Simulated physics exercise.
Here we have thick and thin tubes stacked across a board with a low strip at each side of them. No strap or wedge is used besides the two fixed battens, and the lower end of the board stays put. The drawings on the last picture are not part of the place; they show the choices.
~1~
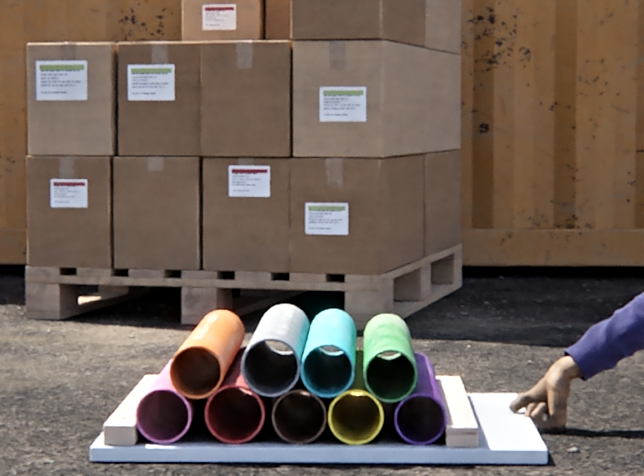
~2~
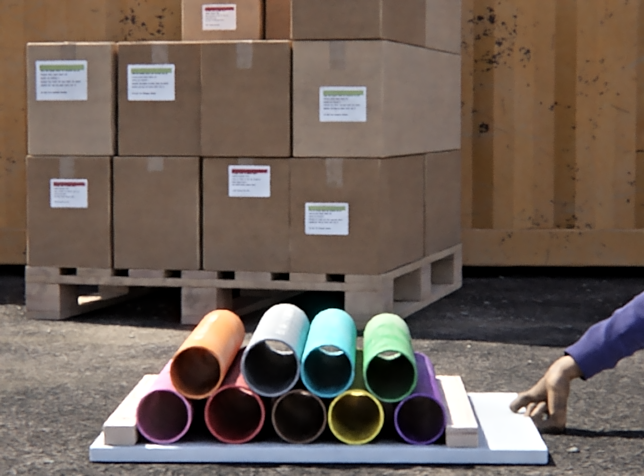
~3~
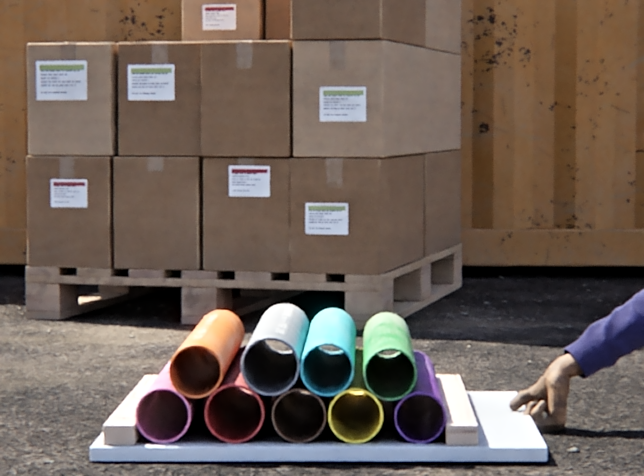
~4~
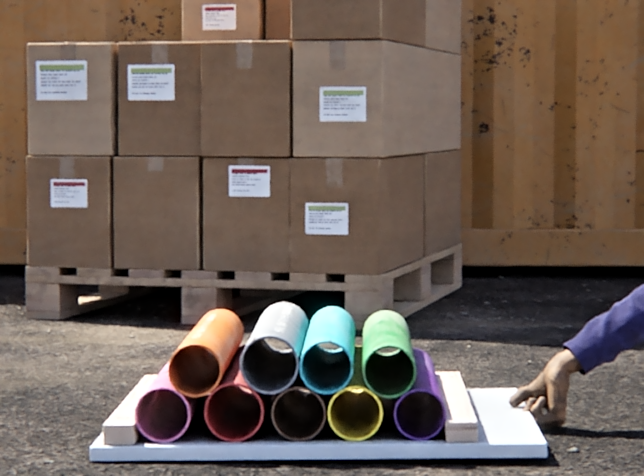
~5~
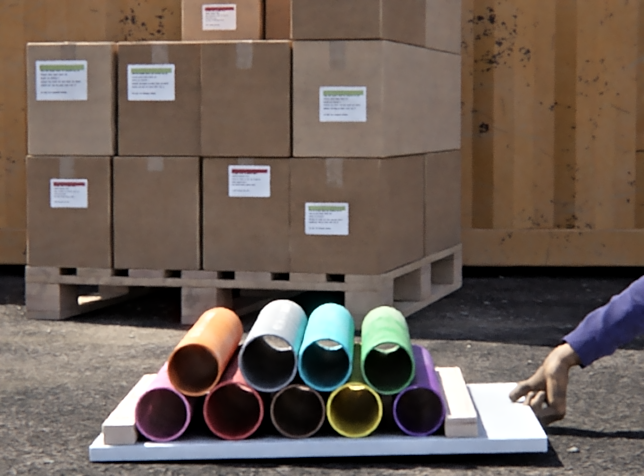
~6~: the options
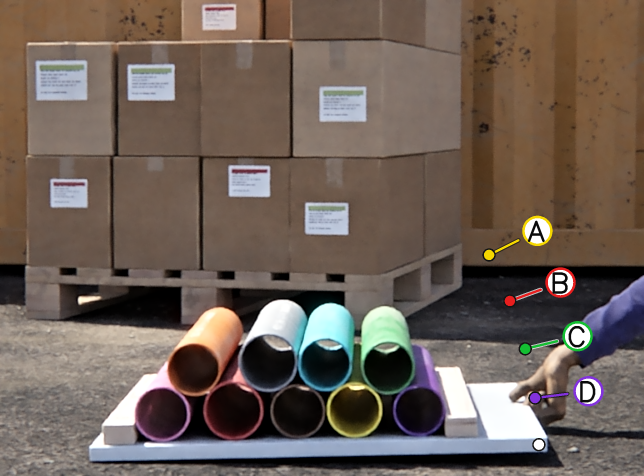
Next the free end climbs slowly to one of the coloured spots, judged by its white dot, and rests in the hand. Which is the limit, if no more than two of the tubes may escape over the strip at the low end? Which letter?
The highest mark that will do is A.
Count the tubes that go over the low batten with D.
The count is none.
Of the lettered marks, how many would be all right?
The number is four.
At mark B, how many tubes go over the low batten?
At B the number is none.
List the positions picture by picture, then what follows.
Pink tube (163, 415); red tube (235, 414); brown tube (299, 417), in the first frame.
Brown tube (299, 417); yellow tube (356, 417), in the second frame.
Board (322, 414); purple tube (420, 417); green tube (390, 374); orange tube (196, 371), in the third frame.
Board (322, 412); pink tube (163, 415); red tube (234, 412), in the fourth frame.
Board (322, 410); pink tube (162, 413); red tube (233, 410), in the fifth frame.
On the marked copy, A at (489, 255); B at (510, 301); C at (525, 349); D at (535, 398); the white dot at (539, 444).
Taking A. A third of the way, board at 16°.
Two thirds of the way, board at 27°.
When it is over, board at 27°, none over the low batten.
As for the rest, B none over the low batten; C none over the low batten; D none over the low batten.
